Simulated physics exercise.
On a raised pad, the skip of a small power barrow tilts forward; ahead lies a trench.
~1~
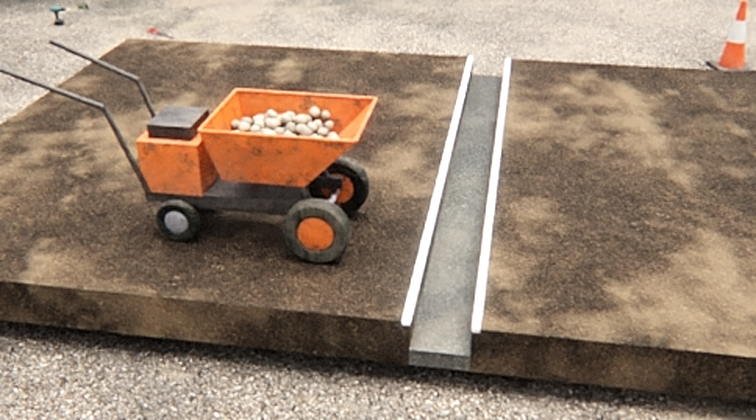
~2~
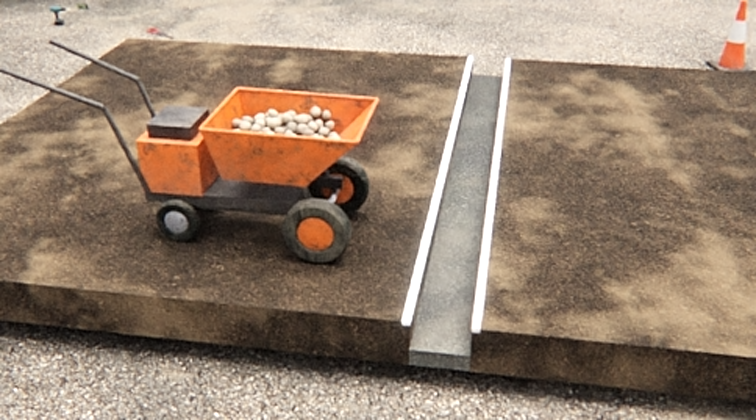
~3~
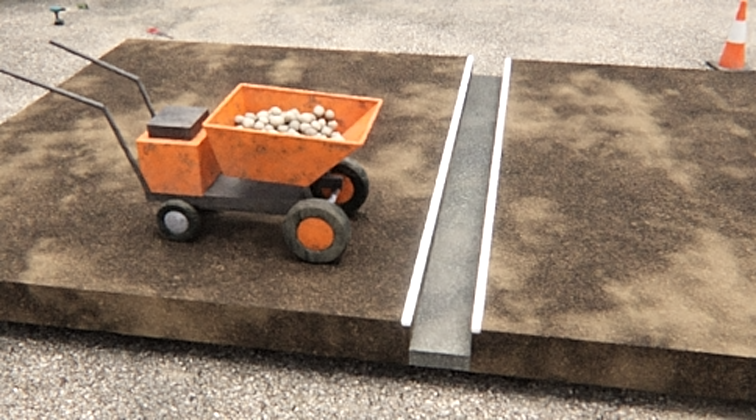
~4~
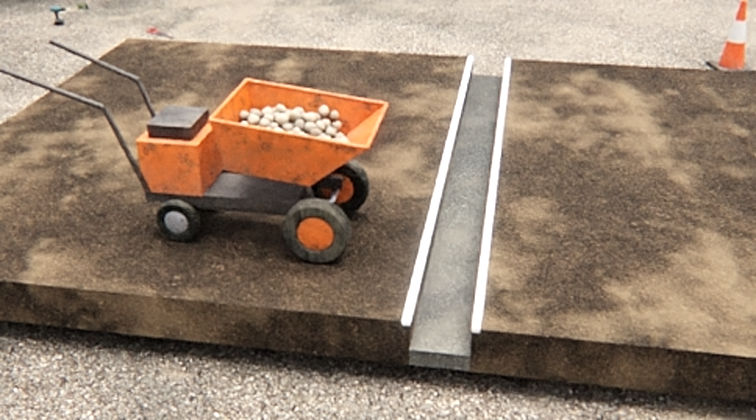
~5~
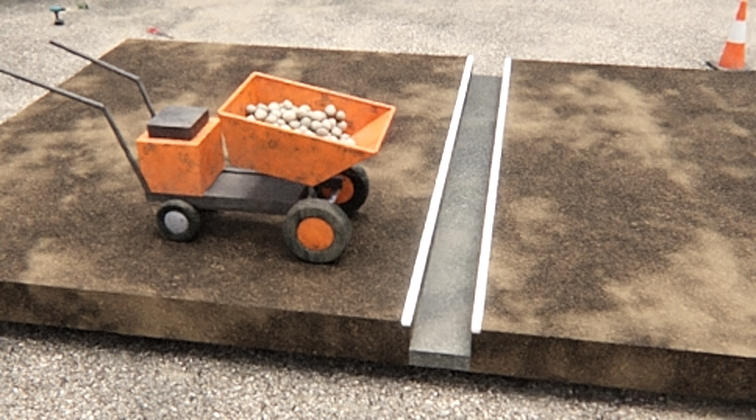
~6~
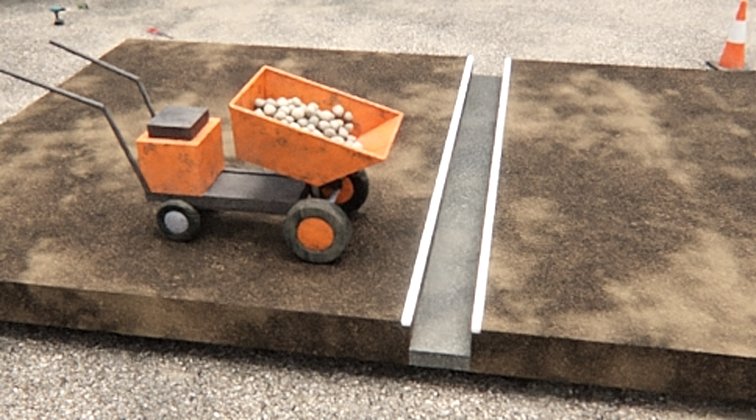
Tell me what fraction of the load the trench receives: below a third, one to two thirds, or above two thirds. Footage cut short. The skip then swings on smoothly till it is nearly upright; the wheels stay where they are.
Above the two-thirds line.
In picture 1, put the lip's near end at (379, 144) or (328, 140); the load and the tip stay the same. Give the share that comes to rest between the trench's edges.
From the first spot you get 60 percent, and from the second 80 percent.
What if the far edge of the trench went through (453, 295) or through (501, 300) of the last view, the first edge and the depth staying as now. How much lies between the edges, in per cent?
Lab note: Case 1 around 60 %, case 2 100 %.
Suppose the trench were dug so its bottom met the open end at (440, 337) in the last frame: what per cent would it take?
Close to 80 per cent.
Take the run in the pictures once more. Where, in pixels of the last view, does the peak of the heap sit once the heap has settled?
My guess for the top is about pixel (476, 245).
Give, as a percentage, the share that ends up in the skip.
I reckon some 0 percent.
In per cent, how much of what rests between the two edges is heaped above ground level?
I'd put it near 10 per cent.
Just after the last frame, skip tipped steeply; every one in the skip.
A moment on, skip tipped right over; the larger part in the skip; roughly a quarter in or heaped over the trench; just a few falling.
Further on, skip tipped right over; just a few in the skip; almost all in or heaped over the trench; just a few beyond it.
When it is over, skip tipped right over; almost all in or heaped over the trench; about a tenth beyond it.
